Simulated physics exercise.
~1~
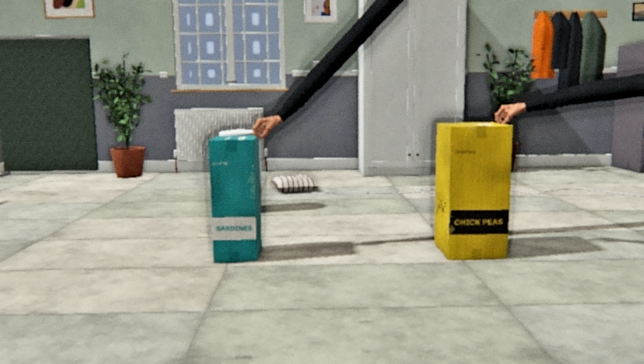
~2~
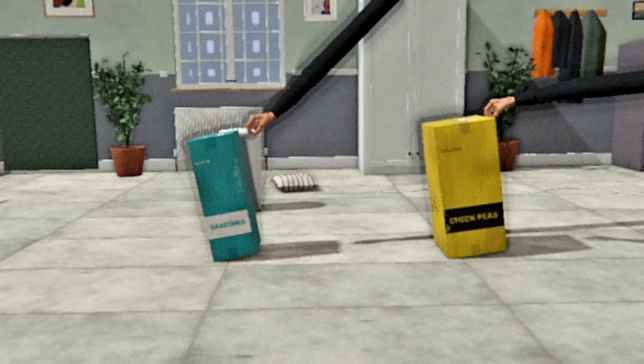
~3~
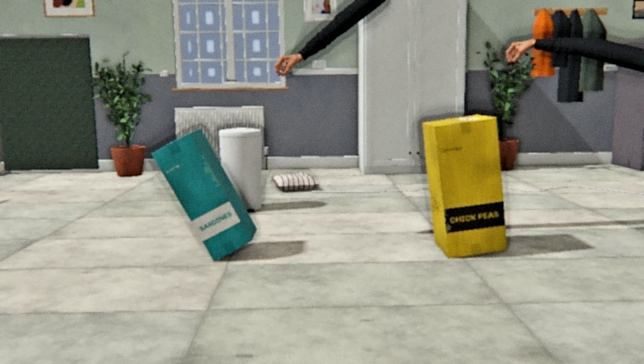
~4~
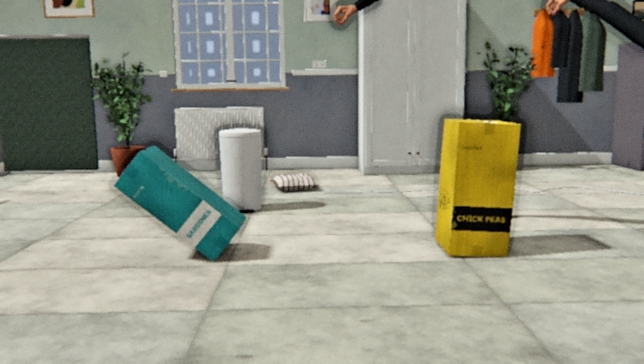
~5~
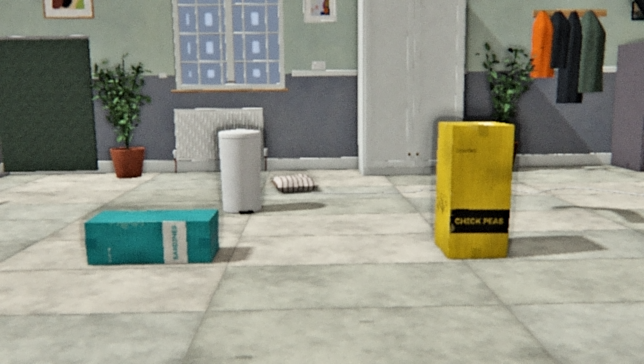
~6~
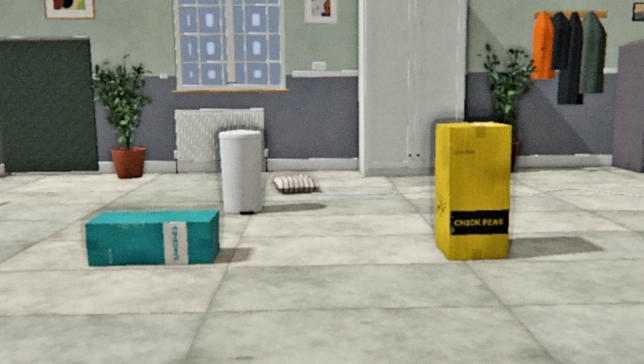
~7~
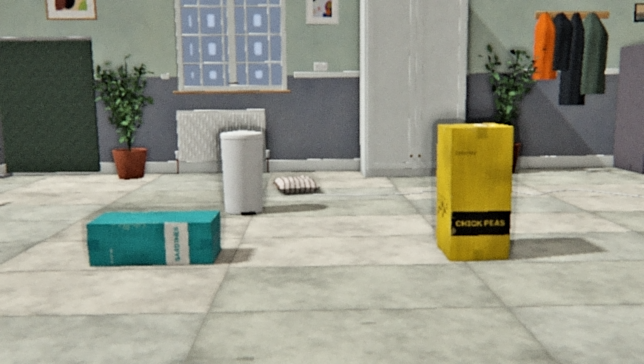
The clip opens on a tall turquoise parcel at left and a tall yellow parcel at right, standing on a pale tiled floor, with a dark-sleeved arm reaching to the top of each. Both parcels tip to the left, the yellow one only slightly, and the hands let go and draw back. The turquoise parcel keeps leaning further left, revealing a white cylinder behind it, while the yellow one rocks back toward upright. As the arms leave, the turquoise parcel drops onto its side. It lies still there, and the yellow parcel stays standing on its base.
